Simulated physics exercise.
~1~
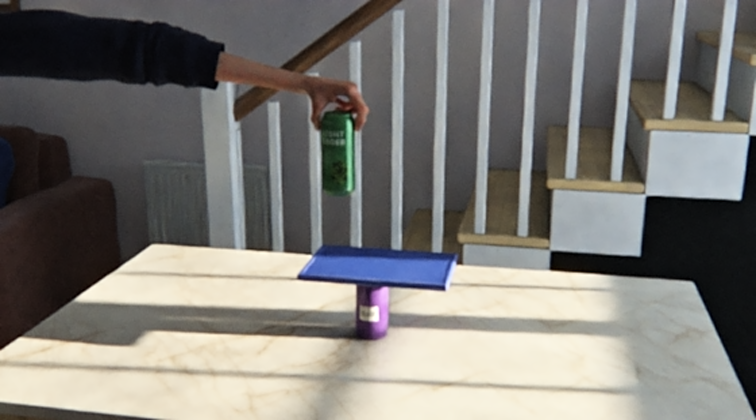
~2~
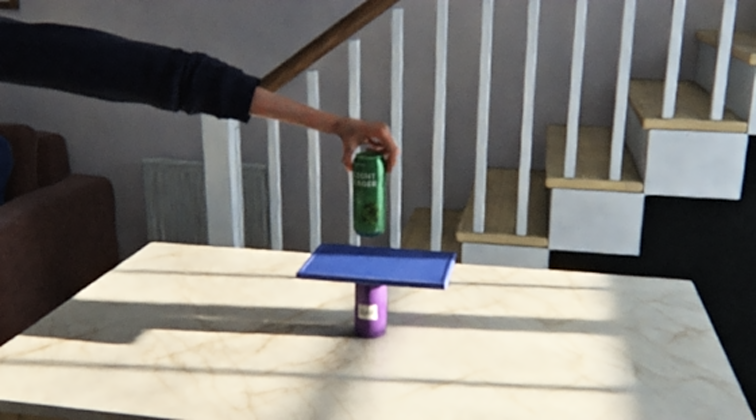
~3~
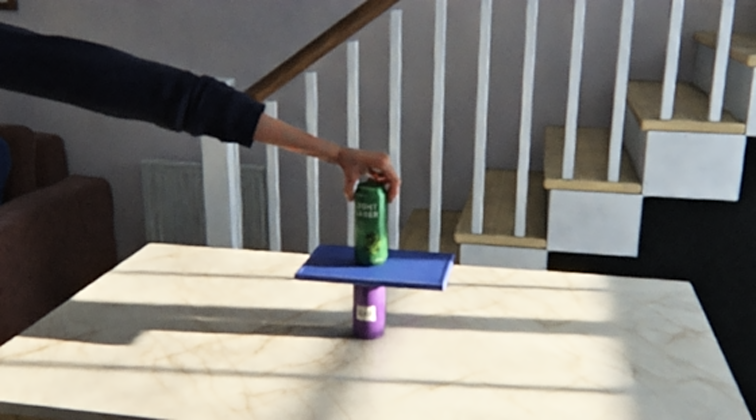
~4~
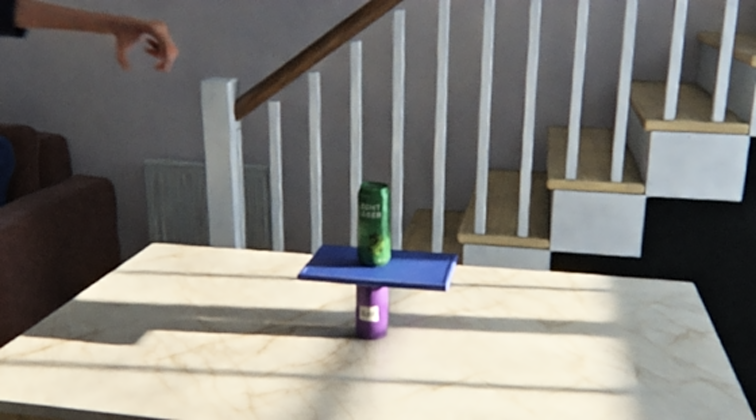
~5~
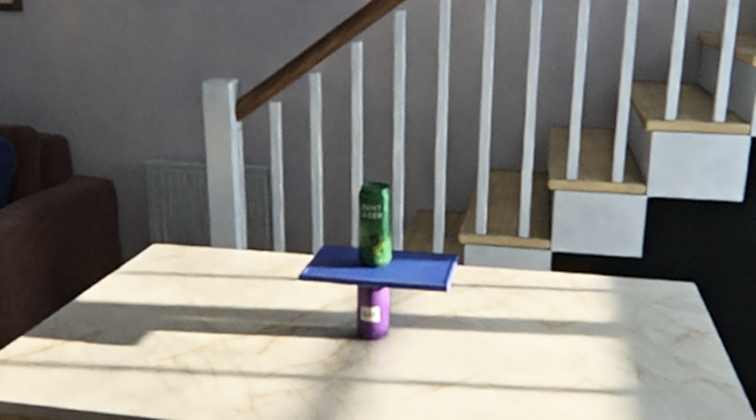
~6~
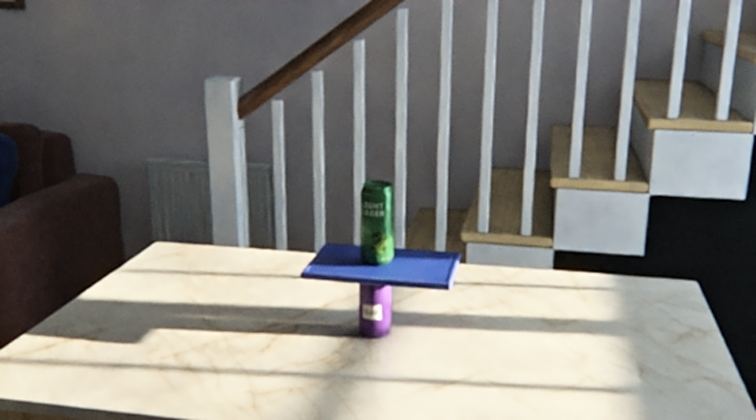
A hand in a dark sleeve reaches in from the left, holding a green can above a marble-patterned table, seen from the front and slightly above, with a white-railed staircase behind and part of a brown sofa at left. On the table, a flat blue lid rests across the top of a small purple jar. The hand moves the can right and down, then sets it upright on the lid. It lets go and draws back to the left, out of view. The can, lid and jar stay balanced and still while the view sways slightly.
